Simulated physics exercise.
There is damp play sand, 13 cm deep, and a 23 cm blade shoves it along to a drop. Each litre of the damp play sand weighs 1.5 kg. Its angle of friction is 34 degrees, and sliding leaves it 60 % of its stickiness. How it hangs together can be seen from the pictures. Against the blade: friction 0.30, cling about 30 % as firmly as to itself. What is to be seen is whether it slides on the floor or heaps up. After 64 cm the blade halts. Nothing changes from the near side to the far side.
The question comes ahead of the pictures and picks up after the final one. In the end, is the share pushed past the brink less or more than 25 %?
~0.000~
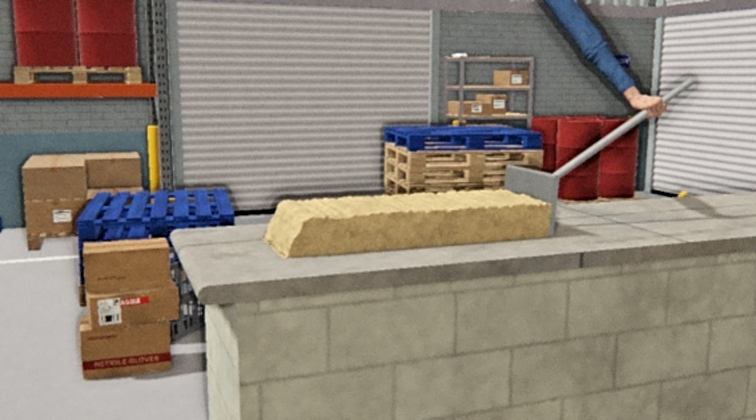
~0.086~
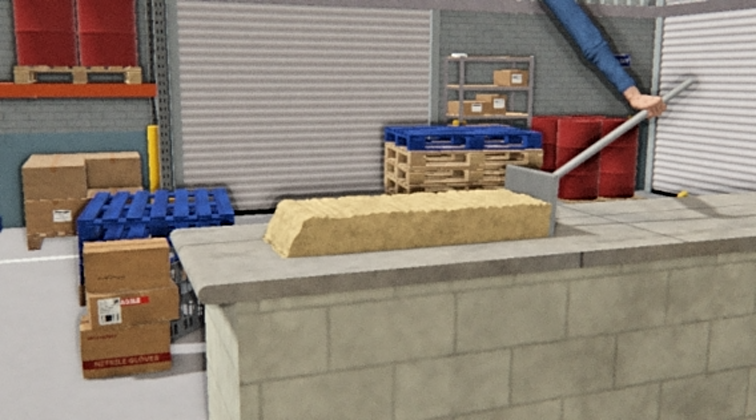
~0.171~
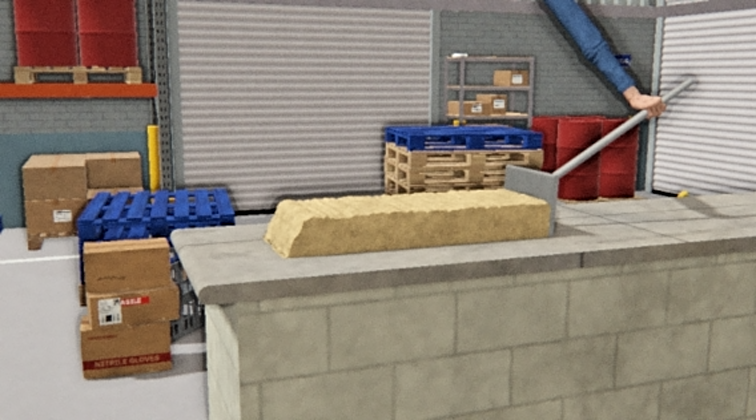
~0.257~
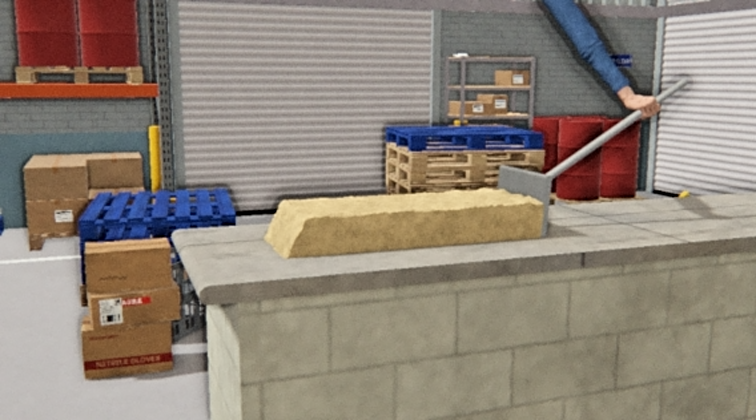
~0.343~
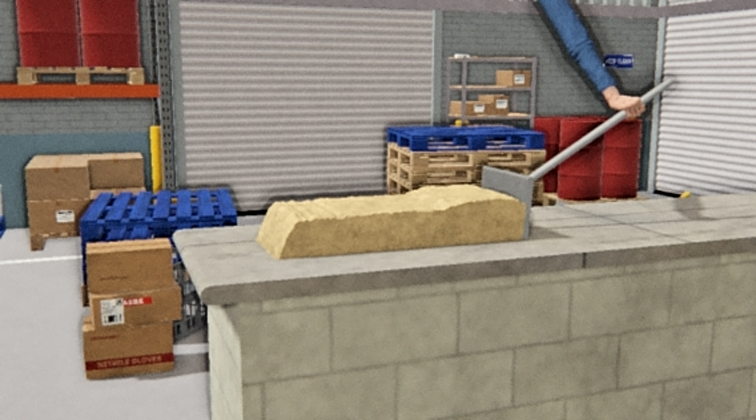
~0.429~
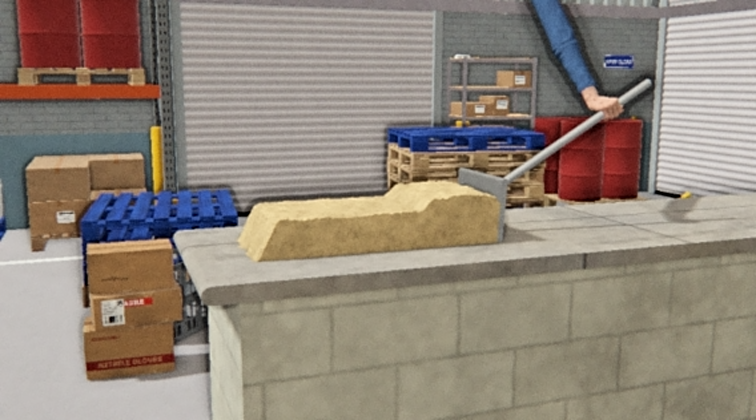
My answer: Not reaching 25 in a hundred.
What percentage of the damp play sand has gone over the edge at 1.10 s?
About 16 %.
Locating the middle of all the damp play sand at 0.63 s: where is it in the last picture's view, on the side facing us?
Look around (327, 234) on the near face.
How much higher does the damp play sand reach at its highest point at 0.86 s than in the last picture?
I'd say near 0.0 centimetres.
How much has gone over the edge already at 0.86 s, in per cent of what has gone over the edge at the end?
I'd put it at around 0 %.
After 0.63 s, 0 % has gone over the edge.
After 0.86 s, 0 % has gone over the edge.
After 1.10 s, 16 % has gone over the edge.
After 1.34 s, 17 % has gone over the edge.
After 1.79 s, 17 % has gone over the edge.
